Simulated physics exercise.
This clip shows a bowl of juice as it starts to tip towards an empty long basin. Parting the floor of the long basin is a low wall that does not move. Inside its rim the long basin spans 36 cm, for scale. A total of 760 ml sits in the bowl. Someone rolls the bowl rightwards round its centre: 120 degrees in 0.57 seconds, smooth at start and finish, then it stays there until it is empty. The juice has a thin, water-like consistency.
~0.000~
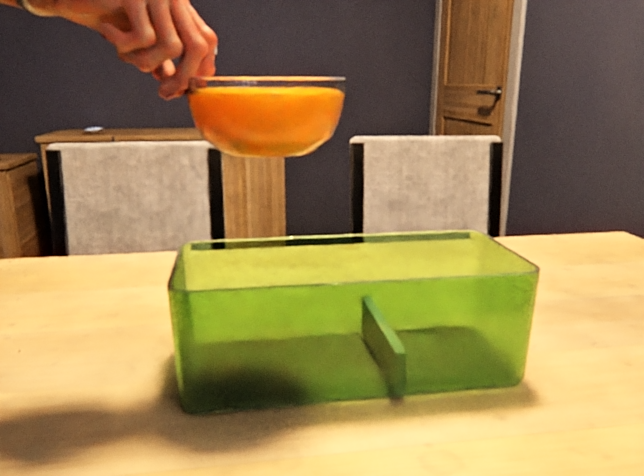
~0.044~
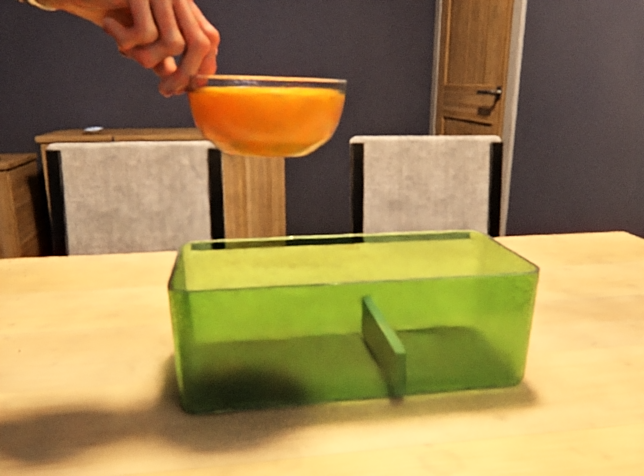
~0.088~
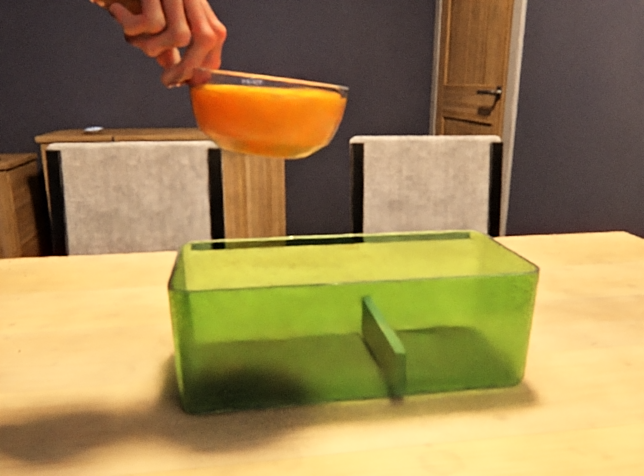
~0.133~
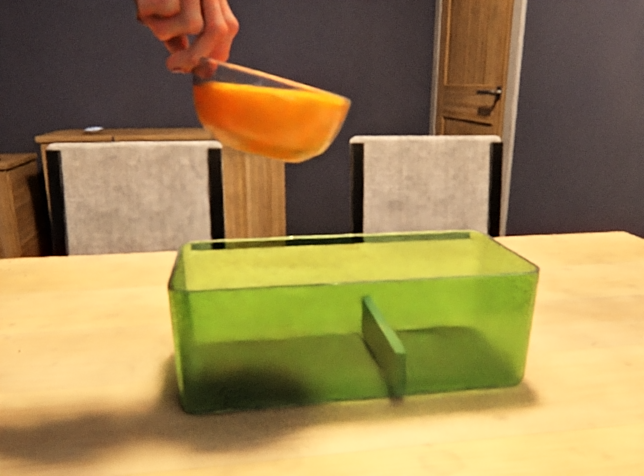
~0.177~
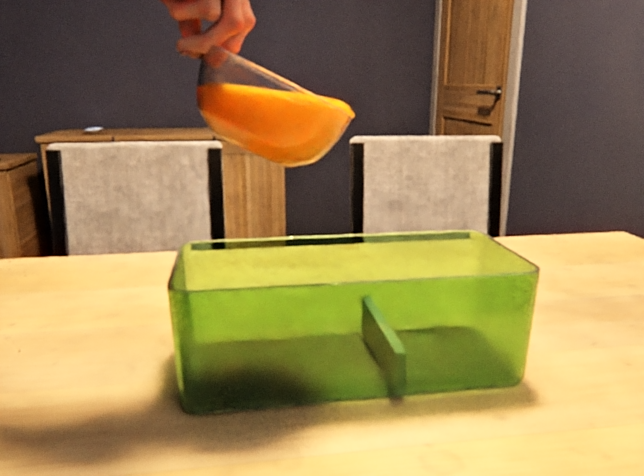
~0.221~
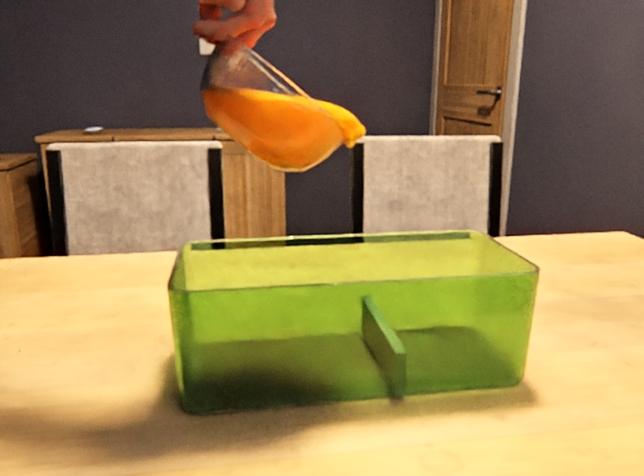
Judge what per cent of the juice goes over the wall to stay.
46 percent, roughly.
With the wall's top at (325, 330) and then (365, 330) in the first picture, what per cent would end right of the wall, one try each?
I'd say 80 percent on the first go, 60 percent on the next.
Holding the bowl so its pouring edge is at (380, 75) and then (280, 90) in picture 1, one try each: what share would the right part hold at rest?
65 then 10 %.
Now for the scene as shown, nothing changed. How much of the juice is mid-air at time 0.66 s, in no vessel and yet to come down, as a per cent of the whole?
About 8 per cent.
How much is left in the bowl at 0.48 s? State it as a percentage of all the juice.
Around 5 in a hundred.
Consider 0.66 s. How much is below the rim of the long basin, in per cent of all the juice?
Some 92 percent of the total.
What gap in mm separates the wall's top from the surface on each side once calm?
I'd say some 34 mm on the left and some 30 mm on the right.
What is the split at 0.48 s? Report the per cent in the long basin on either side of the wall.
Left roughly 18 per cent, right roughly 42.
By 0.48 s the tilt is 112° and 5 per cent is still to pour, 19 is left of the wall and 43 right of it.
By 0.66 s the tilt is 120° and 0 per cent is still to pour, 46 is left of the wall and 47 right of it.
By 0.86 s the tilt is 120° and 0 per cent is still to pour, 51 is left of the wall and 45 right of it.
By 1.07 s the tilt is 120° and 0 per cent is still to pour, 52 is left of the wall and 46 right of it.
At rest 52 per cent lies left of the wall, 46 right of it and 2 outside.
